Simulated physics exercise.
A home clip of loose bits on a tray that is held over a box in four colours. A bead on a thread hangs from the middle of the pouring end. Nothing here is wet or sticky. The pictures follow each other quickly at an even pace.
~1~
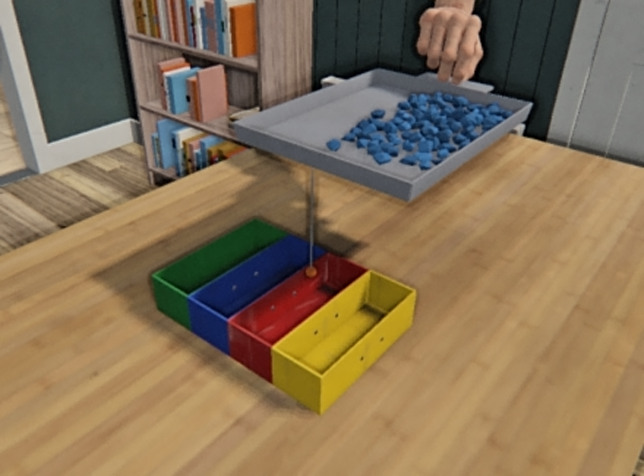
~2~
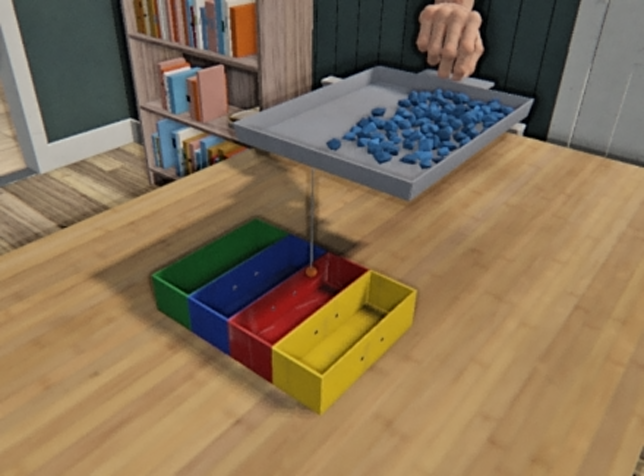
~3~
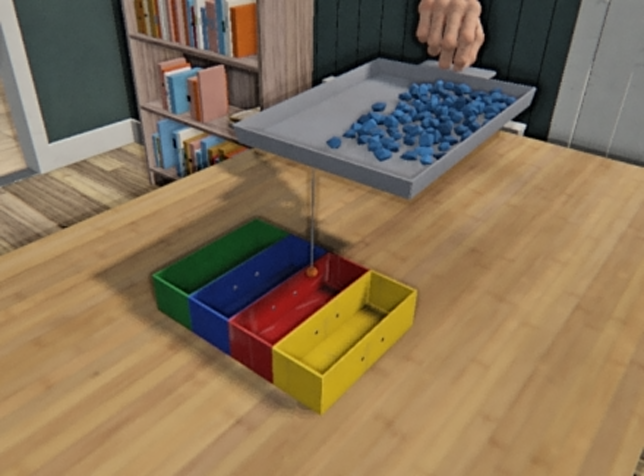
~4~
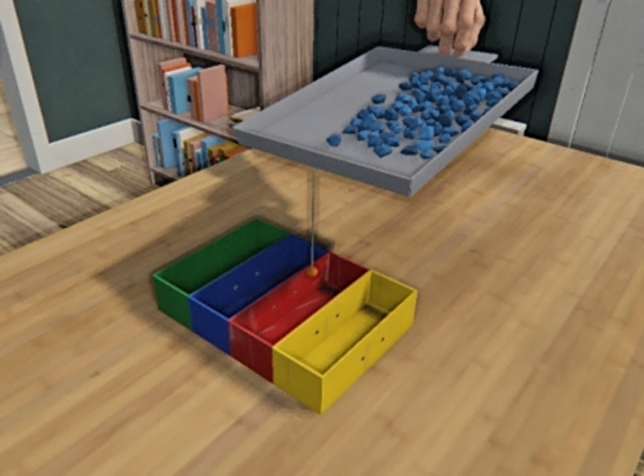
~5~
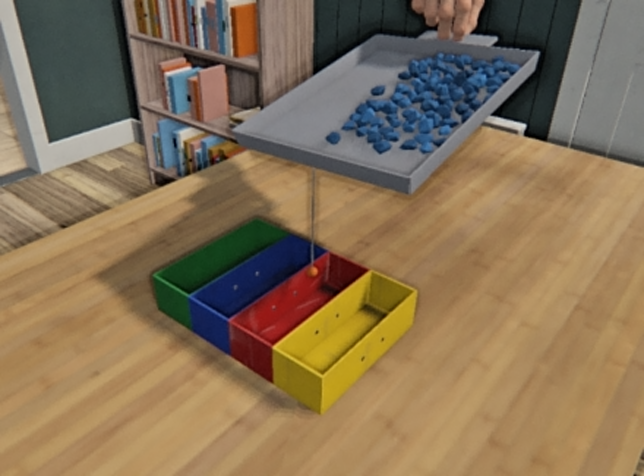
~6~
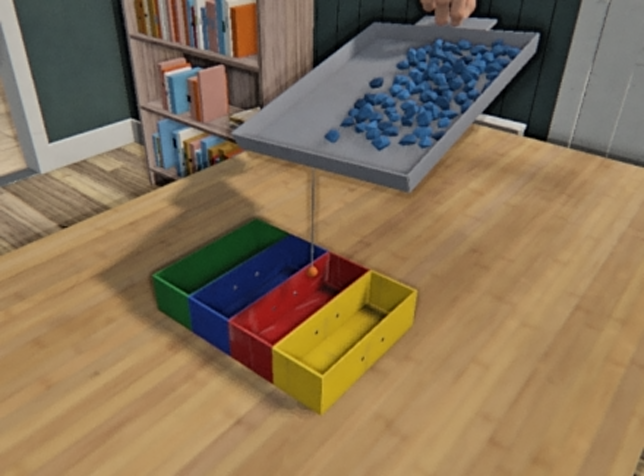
A hand raising the far end of a grey tray of blue stones, slanting it above a green, blue, red and yellow box.
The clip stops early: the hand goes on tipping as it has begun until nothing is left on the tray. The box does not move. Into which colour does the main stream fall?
It favours the blue compartment.
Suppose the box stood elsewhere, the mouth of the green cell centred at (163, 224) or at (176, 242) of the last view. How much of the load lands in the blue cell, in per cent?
About 0 and 30 per cent.
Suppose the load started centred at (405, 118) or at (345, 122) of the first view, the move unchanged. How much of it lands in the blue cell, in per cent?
Roughly 30 per cent, and 50 per cent.
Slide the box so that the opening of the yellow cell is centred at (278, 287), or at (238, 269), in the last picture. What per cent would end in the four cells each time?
In turn 90 and 60 in a hundred.
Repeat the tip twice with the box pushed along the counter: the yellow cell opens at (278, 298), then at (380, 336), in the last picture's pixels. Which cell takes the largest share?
First red, then the cell in green.
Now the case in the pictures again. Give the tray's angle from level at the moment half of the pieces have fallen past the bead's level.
At about 95°.
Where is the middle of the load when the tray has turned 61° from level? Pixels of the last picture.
At about (292, 135).
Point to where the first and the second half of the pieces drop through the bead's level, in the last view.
First near (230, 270), later near (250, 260).
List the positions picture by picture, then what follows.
The first frame shows corners of the pouring end at (237, 122) and (411, 181), level; middle of the load at (442, 124), aquarium stones; bead on its thread at (311, 272); green cell at (172, 300); blue cell at (209, 323); red cell at (250, 349); yellow cell at (297, 377).
The second frame shows corners of the pouring end at (237, 123) and (411, 180), level; middle of the load at (443, 122).
The third frame shows corners of the pouring end at (237, 124) and (411, 179), tipped barely, lowest at the left corner; middle of the load at (444, 115).
The fourth frame shows corners of the pouring end at (237, 127) and (410, 177), tipped a little, lowest at the left corner; middle of the load at (444, 104).
The fifth frame shows corners of the pouring end at (236, 129) and (408, 175), tipped a little, lowest at the left corner; middle of the load at (444, 93).
The sixth frame shows corners of the pouring end at (235, 132) and (407, 174), tipped clearly, lowest at the left corner; middle of the load at (442, 83); green cell at (173, 300); blue cell at (210, 323); red cell at (251, 349); yellow cell at (297, 377).
Soon after the last picture, tray tipped steeply; nearly all on the tray; a small part falling or outside the box.
A little later, tray tipped past a quarter turn; about a third on the tray; about a quarter in the blue cell; a small part in the green cell; a small part in the red cell; a small part falling or outside the box.
Later still, tray tipped past a quarter turn; about half in the blue cell; about a quarter in the green cell; about a quarter in the red cell; a stray few in the yellow cell; a small part falling or outside the box.
At rest, tray tipped past a quarter turn; about half in the blue cell; about a quarter in the green cell; about a quarter in the red cell; a stray few in the yellow cell; a small part outside the box.
